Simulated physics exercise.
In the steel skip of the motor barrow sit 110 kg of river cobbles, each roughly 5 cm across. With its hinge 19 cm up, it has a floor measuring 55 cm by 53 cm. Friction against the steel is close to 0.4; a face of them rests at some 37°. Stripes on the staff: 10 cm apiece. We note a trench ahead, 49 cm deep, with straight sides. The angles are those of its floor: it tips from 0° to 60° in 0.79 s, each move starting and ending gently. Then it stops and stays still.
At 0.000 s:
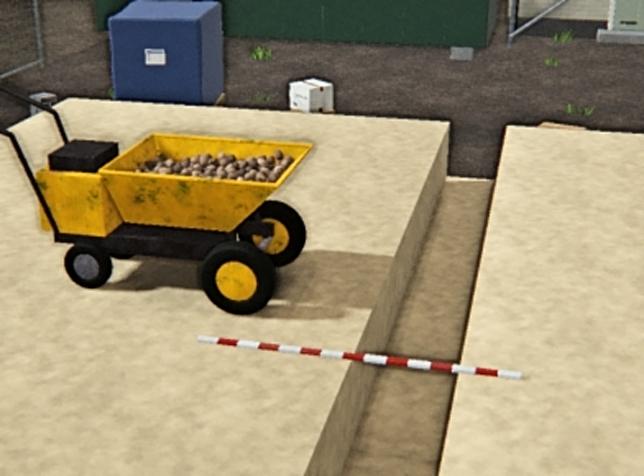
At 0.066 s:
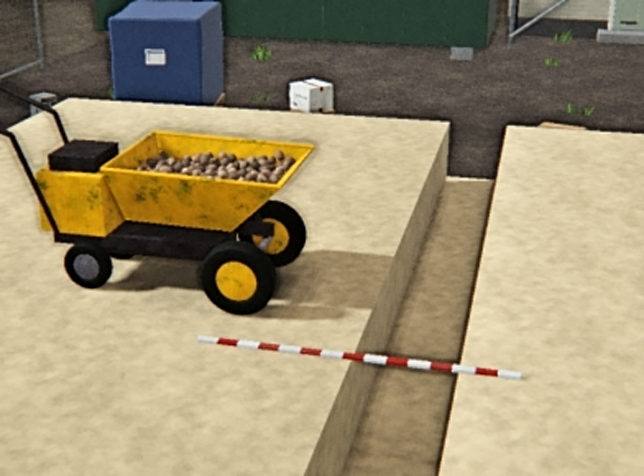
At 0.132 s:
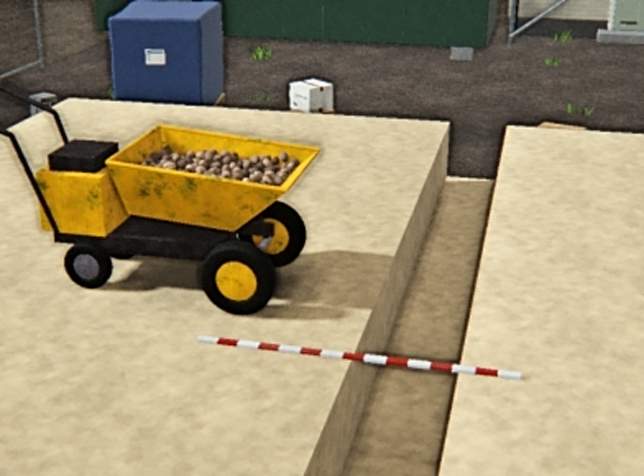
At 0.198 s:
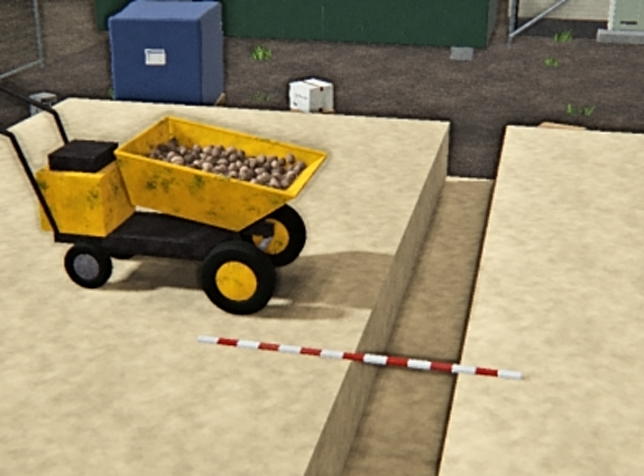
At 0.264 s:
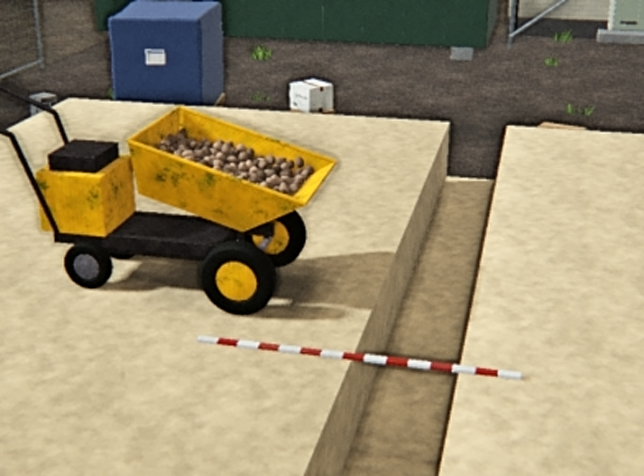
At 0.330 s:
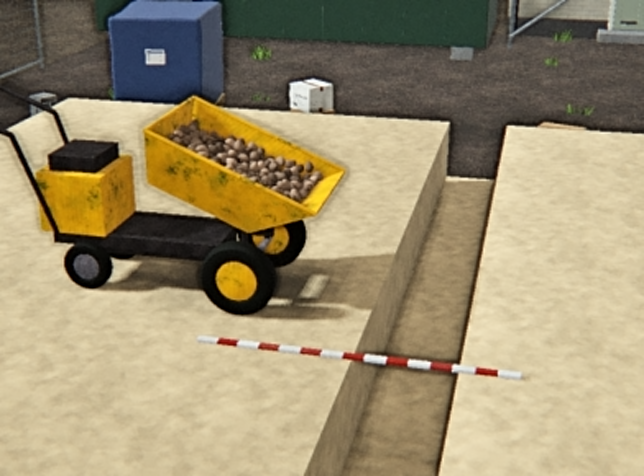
A yellow skip full of cobbles tilts steadily forward on a motor barrow beside a trench.
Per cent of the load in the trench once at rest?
About 100 %.
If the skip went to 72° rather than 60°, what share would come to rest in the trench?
In that case some 100 per cent.
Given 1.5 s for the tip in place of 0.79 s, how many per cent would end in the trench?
Close to 100 percent, then.
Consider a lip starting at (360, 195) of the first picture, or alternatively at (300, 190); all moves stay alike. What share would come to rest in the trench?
First spot about 55, second spot about 100 per cent.
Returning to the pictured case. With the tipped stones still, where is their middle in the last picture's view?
Roughly at pixel (422, 379).
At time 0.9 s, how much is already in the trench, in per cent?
Roughly 10% by that time.
After 0.6 s the floor is at 50°; 100 % in the skip; the foremost stones are at (333, 237).
After 0.9 s the floor is at 60°; 86 % in the skip, 4 % short of the trench, 11 % in the trench; the foremost stones are at (399, 292).
After 1.2 s the floor is at 60°; 37 % in the skip, 2 % short of the trench, 60 % in the trench; the foremost stones are at (462, 372).
After 3.2 s the floor is at 60°; 0 % in the skip, 100 % in the trench; the foremost stones are at (463, 374).
